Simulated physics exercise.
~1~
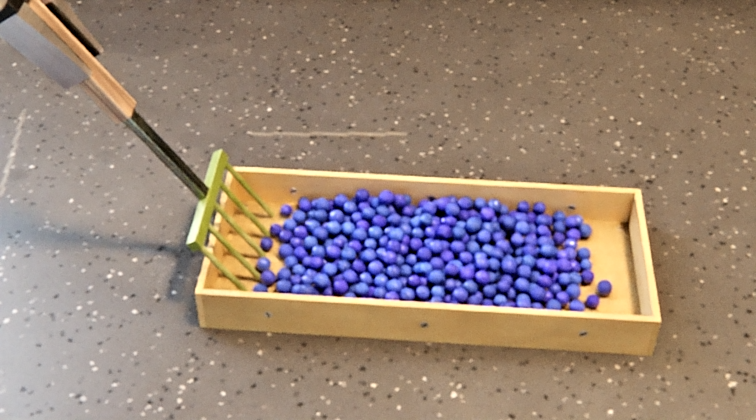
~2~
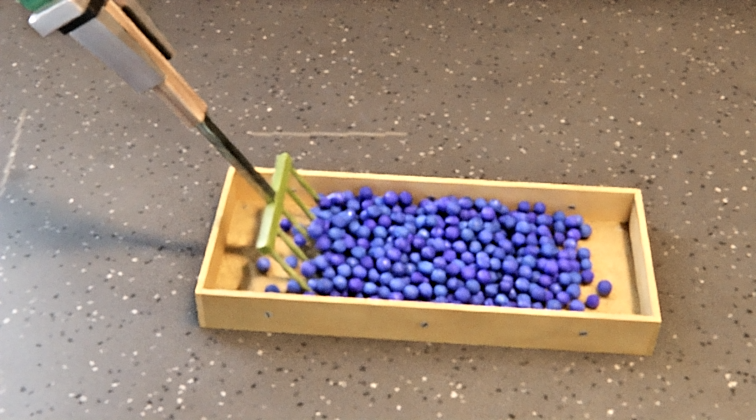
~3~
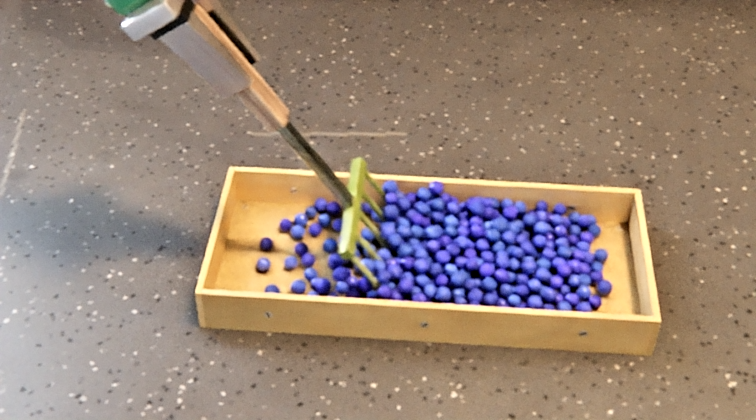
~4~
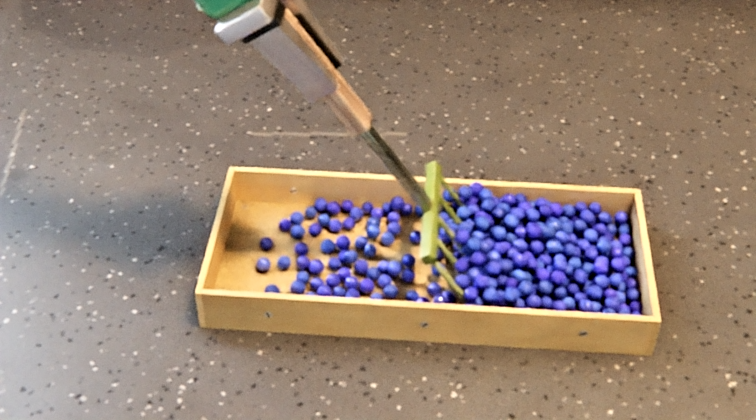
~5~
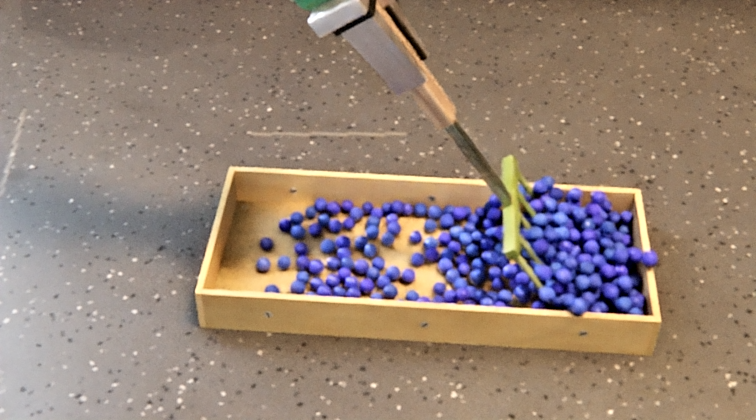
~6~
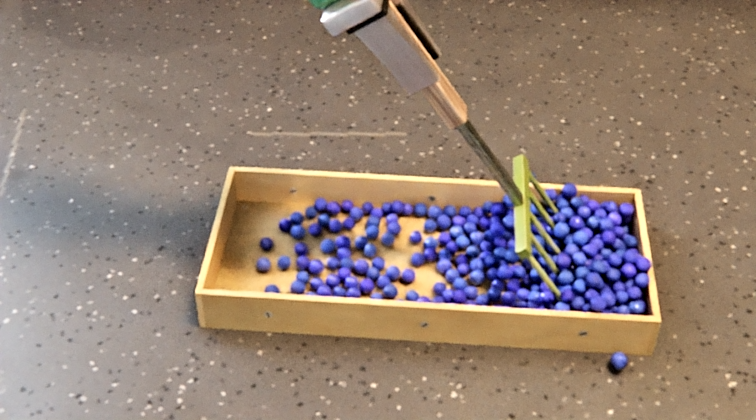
A robotic gripper reaches in from the upper left, holding a green rake at the left end of a long, shallow wooden tray on a speckled grey floor, seen from above at an angle. Blue and purple beads cover most of the tray's bottom. The rake sweeps right, pushing the beads into a thickening heap while some slip behind it and stay scattered across the left and middle. As it nears the right end, the pile crowds against the wall and a bead reaches the rim. Finally, the rake rests slightly farther right, with its tines angled toward the heap, and a bead lies outside, below the tray's lower right corner.
